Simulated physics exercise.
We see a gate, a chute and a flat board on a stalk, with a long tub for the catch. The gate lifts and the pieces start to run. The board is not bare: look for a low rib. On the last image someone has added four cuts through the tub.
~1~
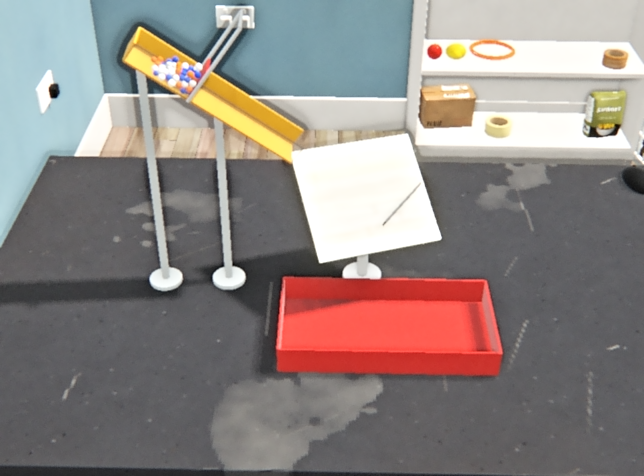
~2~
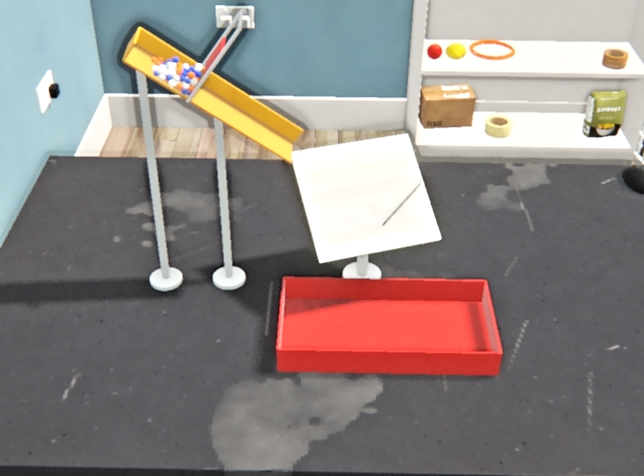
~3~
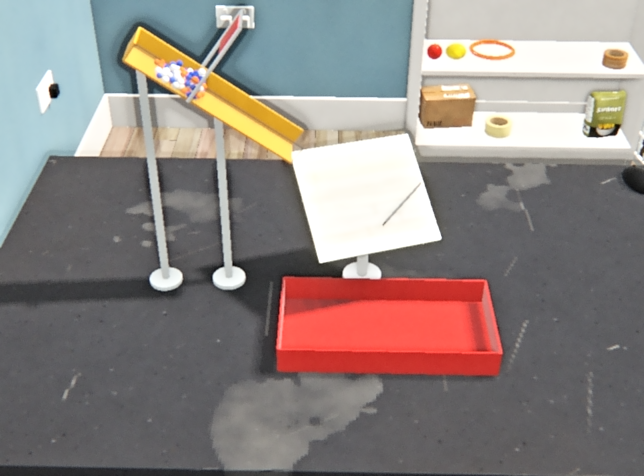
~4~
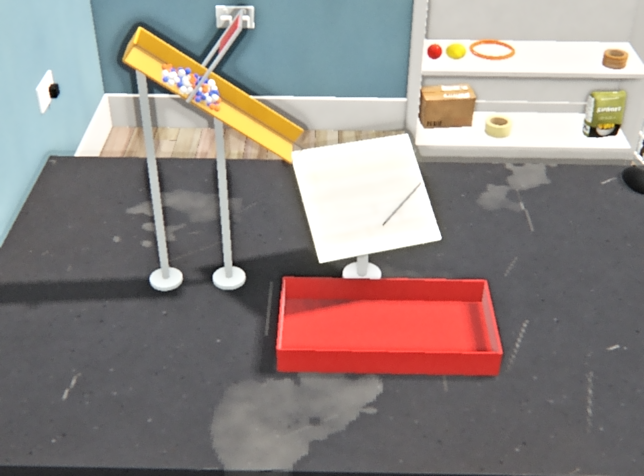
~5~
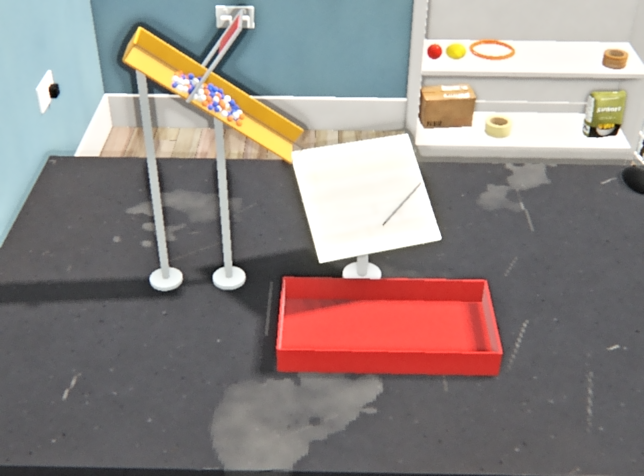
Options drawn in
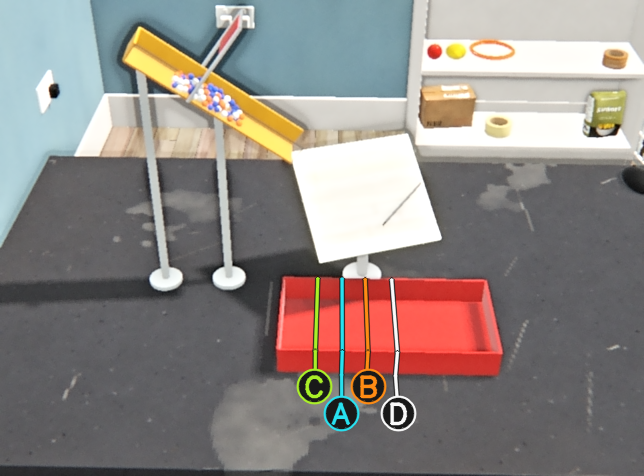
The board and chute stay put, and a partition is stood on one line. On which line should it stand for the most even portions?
Go for D.
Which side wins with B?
The right side.
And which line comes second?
Line B.
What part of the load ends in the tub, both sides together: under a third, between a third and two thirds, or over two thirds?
Over two thirds.
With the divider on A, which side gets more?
Right.
On the marked copy, line A crosses the front rim at (342, 350); line B crosses the front rim at (367, 351); line C crosses the front rim at (315, 350); line D crosses the front rim at (397, 351).
For line A, of what is caught, a stray few on the left of the divider, nearly all on the right.
For line B, of what is caught, about a quarter on the left of the divider, most on the right.
For line C, of what is caught, none on the left of the divider, all on the right.
For line D, of what is caught, about two thirds on the left of the divider, about a third on the right.
